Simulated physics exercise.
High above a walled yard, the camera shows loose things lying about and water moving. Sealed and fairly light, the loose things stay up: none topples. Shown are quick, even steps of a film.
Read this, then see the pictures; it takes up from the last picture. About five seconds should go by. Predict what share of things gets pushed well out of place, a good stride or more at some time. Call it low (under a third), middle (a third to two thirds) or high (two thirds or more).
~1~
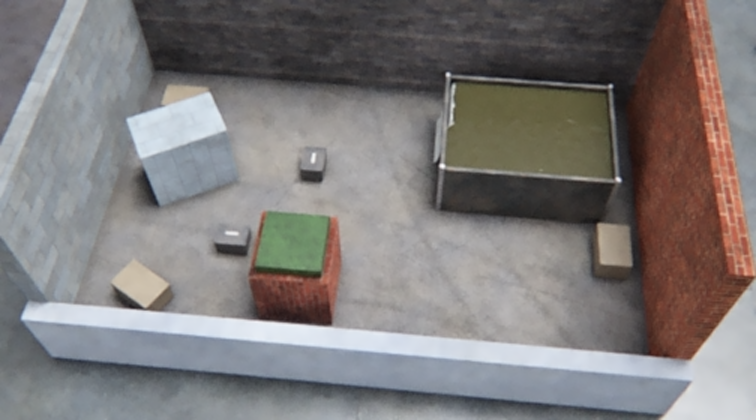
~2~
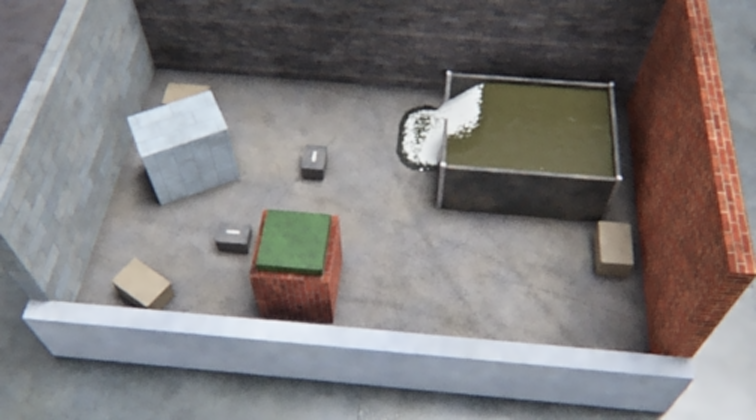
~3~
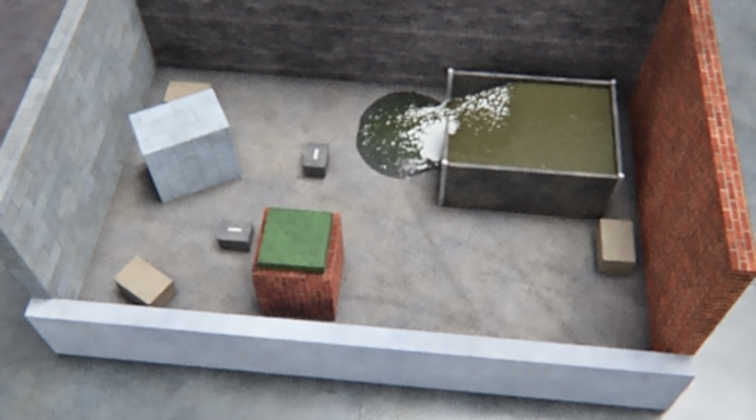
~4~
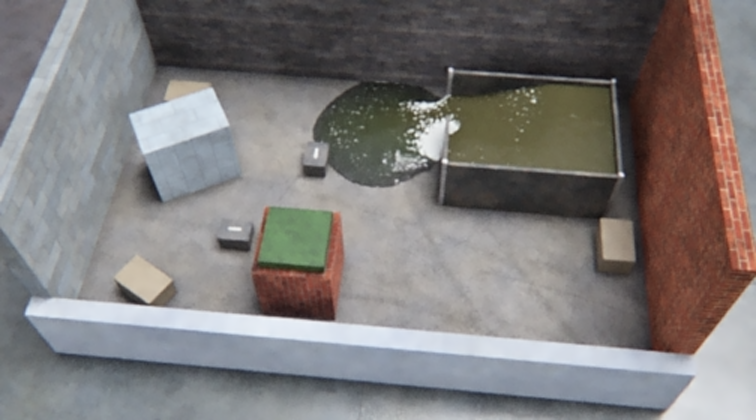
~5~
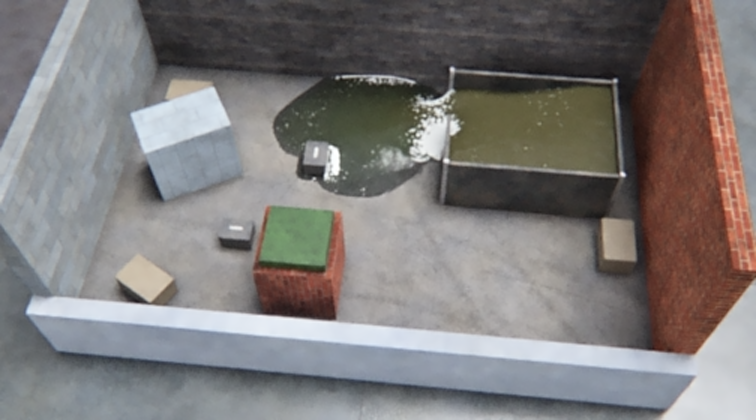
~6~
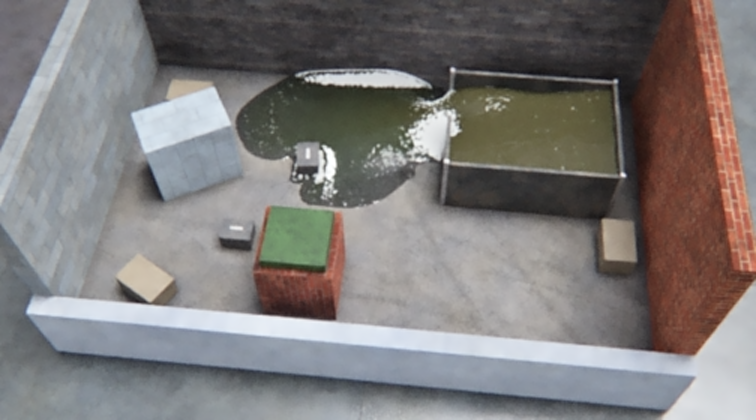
High.
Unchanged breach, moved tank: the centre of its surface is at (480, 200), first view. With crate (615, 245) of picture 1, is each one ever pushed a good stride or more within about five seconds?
Regarding the one you named: Never got there.
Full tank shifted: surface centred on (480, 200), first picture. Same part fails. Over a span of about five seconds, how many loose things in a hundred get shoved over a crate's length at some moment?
It works out near 80 %.
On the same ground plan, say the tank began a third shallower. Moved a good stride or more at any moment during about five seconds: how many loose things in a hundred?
60 per cent.
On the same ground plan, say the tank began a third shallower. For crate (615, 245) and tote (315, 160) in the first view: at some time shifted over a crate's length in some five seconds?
First one: Stayed within that, second one: Travelled that far.
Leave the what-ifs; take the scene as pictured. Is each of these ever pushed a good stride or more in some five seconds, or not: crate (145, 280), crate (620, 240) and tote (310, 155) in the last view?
Outcome, each in turn - passed the mark / never cleared it / passed the mark.
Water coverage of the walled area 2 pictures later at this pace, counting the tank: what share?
I'd put it near 35 percent.
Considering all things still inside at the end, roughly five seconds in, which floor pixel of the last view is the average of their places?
Estimate: Close to (296, 246) px.
A moment on, 1 of 5 are well off their spots; 0 afloat.
Next, 2 of 5 are well off their spots; 1 afloat.
Later, 3 of 5 are well off their spots; 3 afloat.
In the end, 3 of 5 are well off their spots, and 4 have been at some point; 4 afloat.
